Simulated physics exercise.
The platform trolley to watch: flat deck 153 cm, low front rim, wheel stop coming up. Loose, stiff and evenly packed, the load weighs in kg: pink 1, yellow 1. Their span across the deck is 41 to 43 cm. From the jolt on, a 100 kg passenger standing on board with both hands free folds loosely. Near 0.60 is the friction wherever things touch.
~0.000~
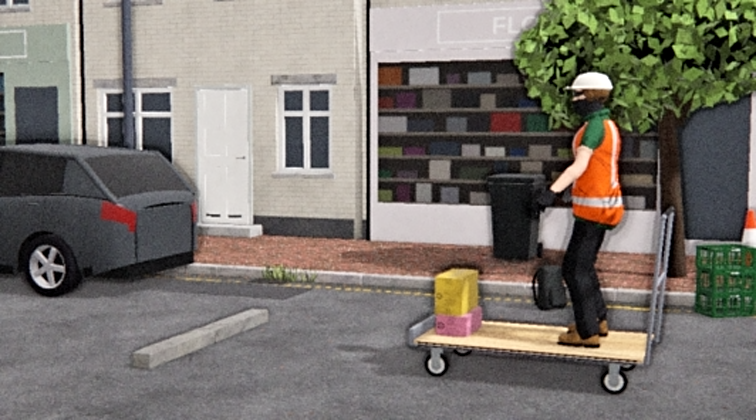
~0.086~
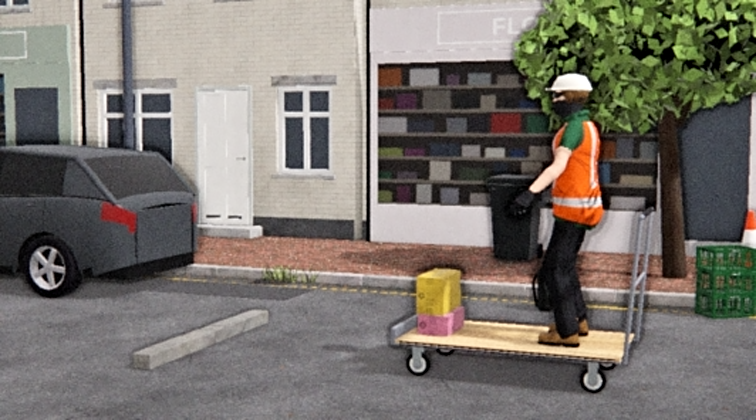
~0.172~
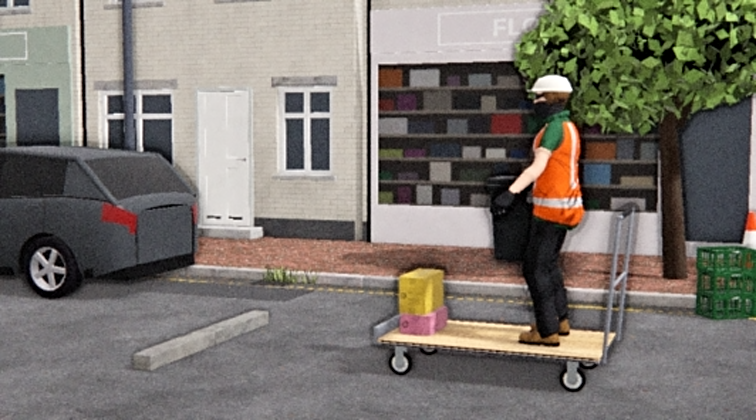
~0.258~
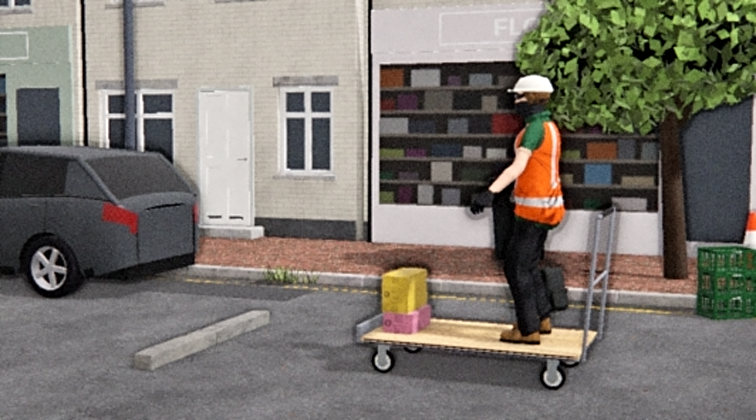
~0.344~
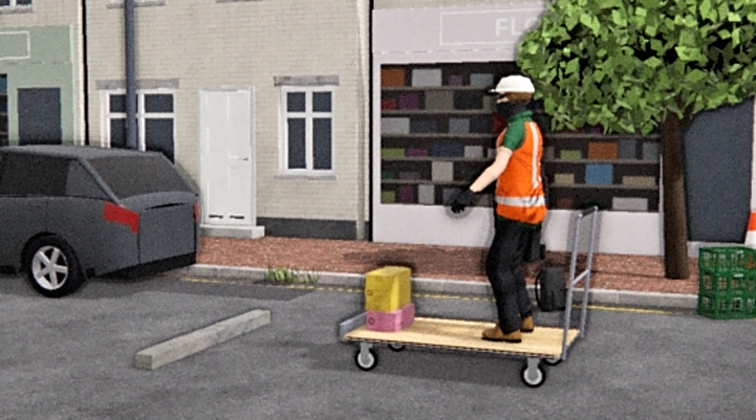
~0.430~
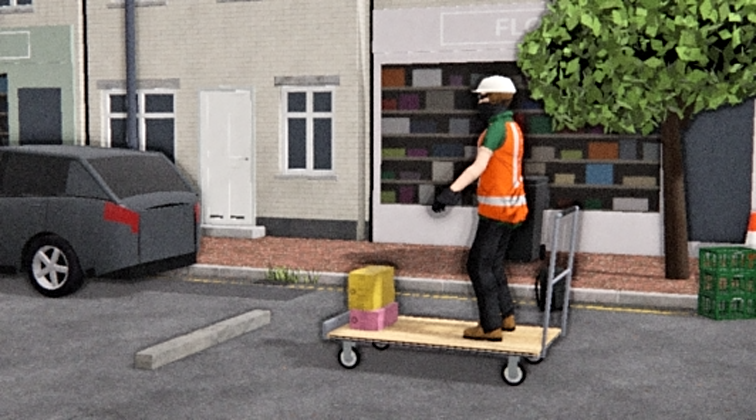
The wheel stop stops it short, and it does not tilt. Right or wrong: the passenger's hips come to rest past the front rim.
Wrong.
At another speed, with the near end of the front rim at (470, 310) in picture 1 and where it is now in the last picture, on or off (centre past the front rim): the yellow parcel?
Going by the centre and the rim, the yellow item: Comes away.
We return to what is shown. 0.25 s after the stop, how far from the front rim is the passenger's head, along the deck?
70 cm behind the rim.
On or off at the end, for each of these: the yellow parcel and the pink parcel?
Result - yellow: Goes over; pink: Stays.
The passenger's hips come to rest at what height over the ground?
Around 60 centimetres high.
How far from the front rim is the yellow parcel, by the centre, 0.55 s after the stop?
Roughly 20 cm past it.
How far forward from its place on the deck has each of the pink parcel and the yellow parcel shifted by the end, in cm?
The pink one ends 10 cm ahead of its place and the yellow one 45 cm ahead.
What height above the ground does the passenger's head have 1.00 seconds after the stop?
The head is some 50 cm up from the ground.
The wheels strike at 1.18 s.
After 1.73 s the passenger's hips are 75 cm behind the rim, near (293, 266) in the last picture's view.
After 2.18 s the passenger's hips are 54 cm behind the rim, near (268, 256) in the last picture's view.
At rest, 3.5 s, past the rim, yellow parcel; behind it, pink parcel and the passenger's hips.
